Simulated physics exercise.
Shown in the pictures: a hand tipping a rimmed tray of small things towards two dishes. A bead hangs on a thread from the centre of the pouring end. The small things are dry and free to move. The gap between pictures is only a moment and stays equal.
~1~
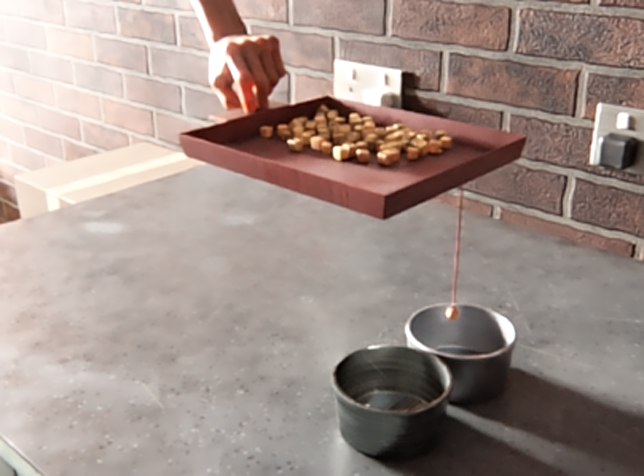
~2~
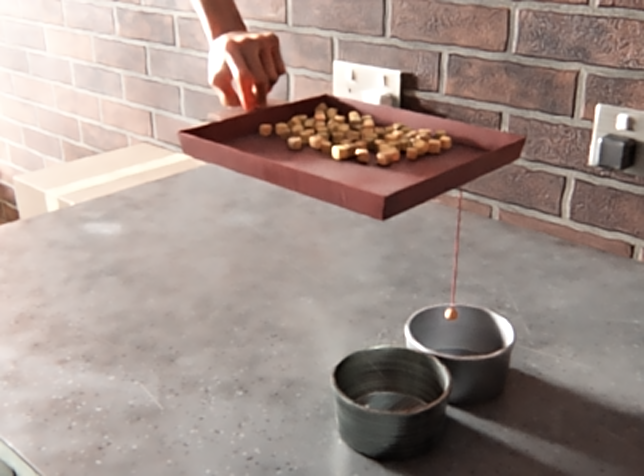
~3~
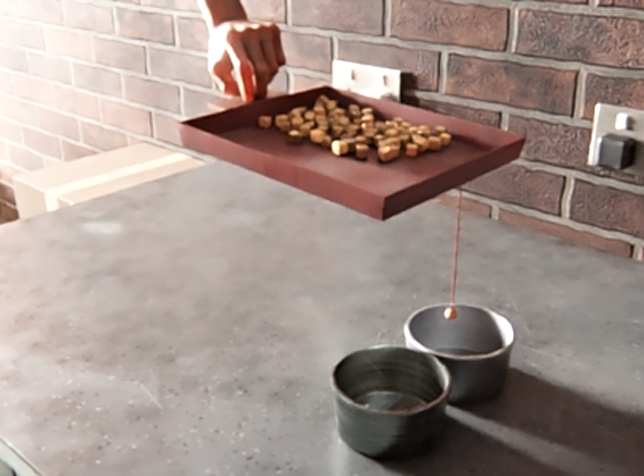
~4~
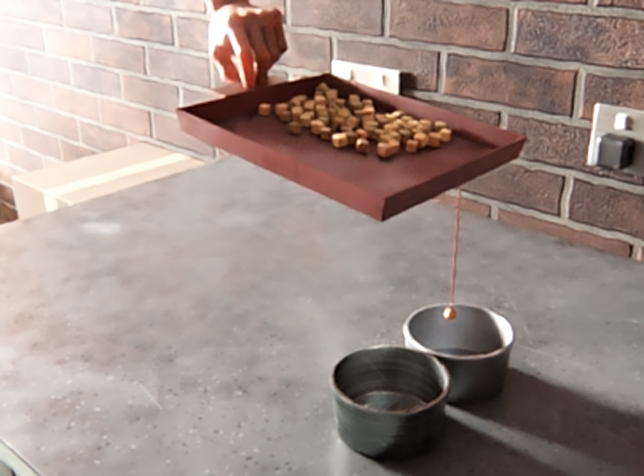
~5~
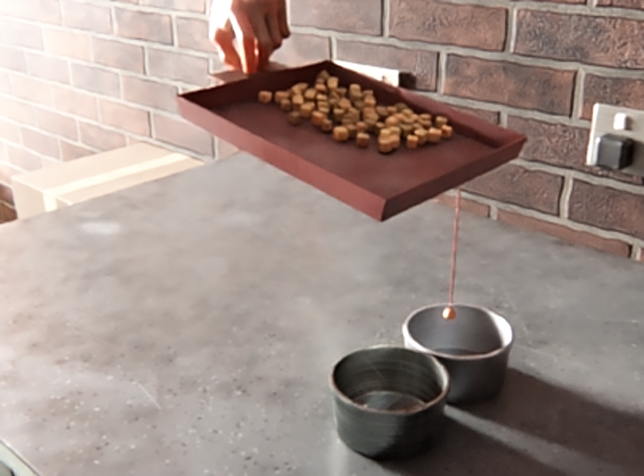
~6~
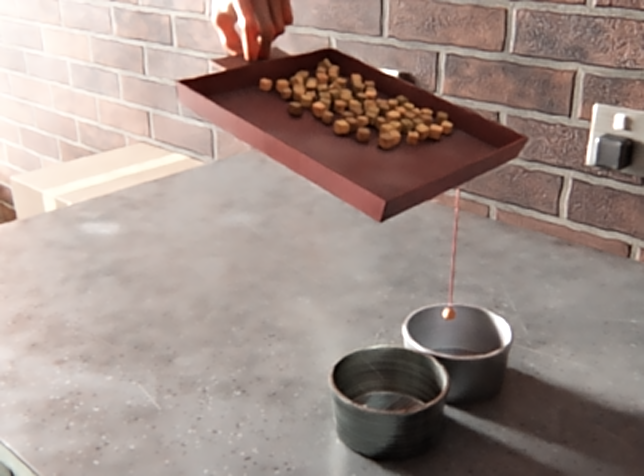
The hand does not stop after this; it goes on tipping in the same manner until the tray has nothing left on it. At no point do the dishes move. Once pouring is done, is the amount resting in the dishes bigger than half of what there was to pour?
No, it is under half.
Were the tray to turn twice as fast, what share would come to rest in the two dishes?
About 20 %.
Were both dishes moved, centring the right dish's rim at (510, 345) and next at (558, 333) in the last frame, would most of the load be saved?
Earlier try a majority share, later try a majority share.
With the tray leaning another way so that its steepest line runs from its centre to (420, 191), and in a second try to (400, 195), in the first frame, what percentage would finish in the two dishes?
40 and 50 per cent, in that order.
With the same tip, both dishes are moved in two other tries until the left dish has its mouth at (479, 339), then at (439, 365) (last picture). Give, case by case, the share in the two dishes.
The first gives 40 %, the second 40 %.
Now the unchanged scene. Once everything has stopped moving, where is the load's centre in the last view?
I'd place the middle at about (553, 404).
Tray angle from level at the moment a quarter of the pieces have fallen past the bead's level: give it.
Approx. 110° from level.
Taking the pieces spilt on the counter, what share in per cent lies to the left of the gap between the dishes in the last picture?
Around 0 per cent, I reckon.
Just after the last frame, tray tipped steeply; almost all on the tray; just a few in the air.
A moment on, tray tipped right over; almost all on the tray; just a few outside both; just a few in the air.
Further on, tray tipped past a quarter turn; about a tenth in the left dish; about a tenth in the right dish; the larger part outside both.
When it is over, tray tipped past a quarter turn; about a tenth in the left dish; about a tenth in the right dish; the larger part outside both.
